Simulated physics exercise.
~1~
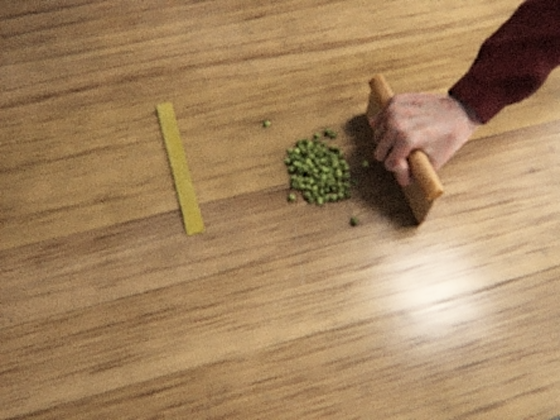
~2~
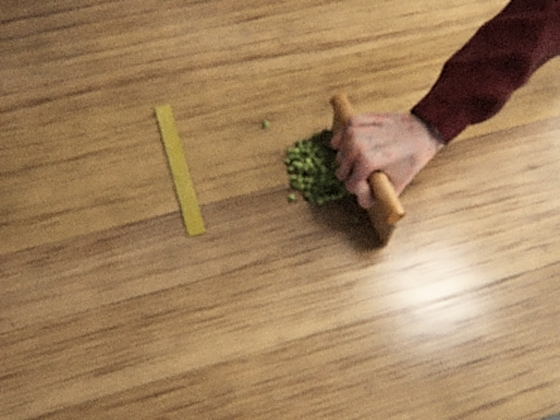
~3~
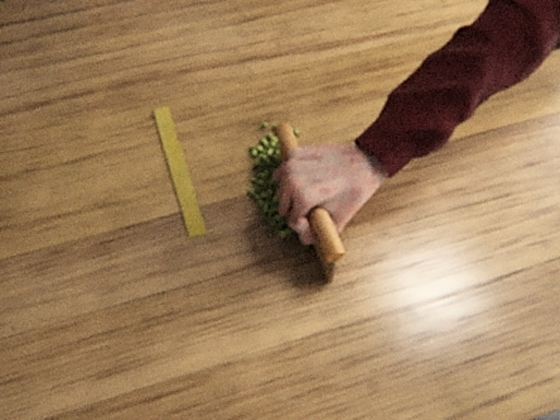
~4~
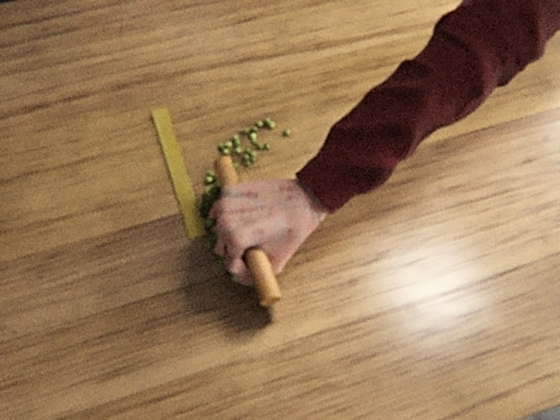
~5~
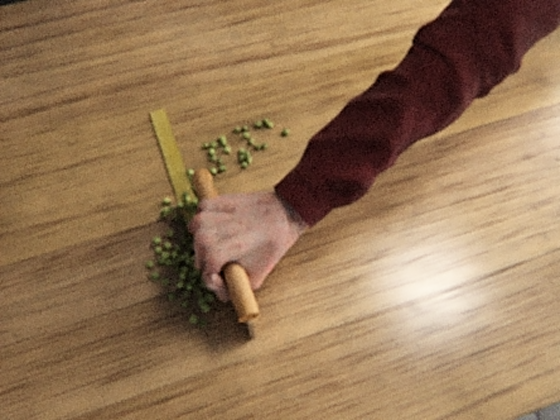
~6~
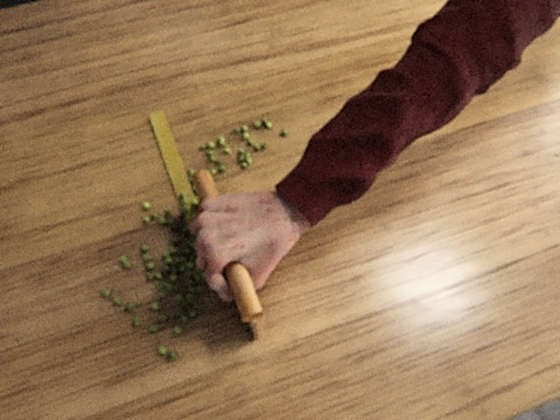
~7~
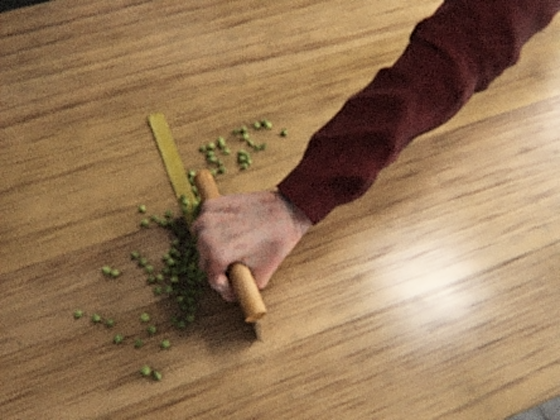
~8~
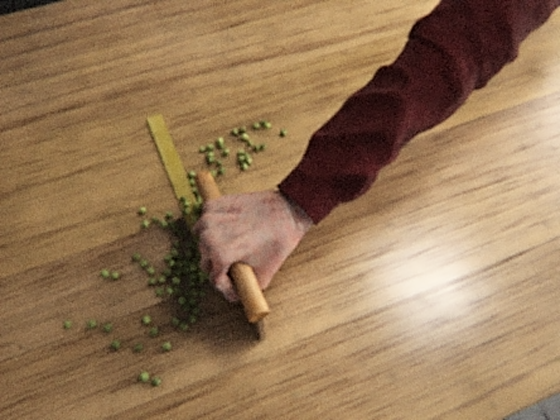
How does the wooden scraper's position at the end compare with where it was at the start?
It starts on the right side of the pea heap, well away from the yellow strip, and ends farther left and lower on the table, close to the strip's lower end.
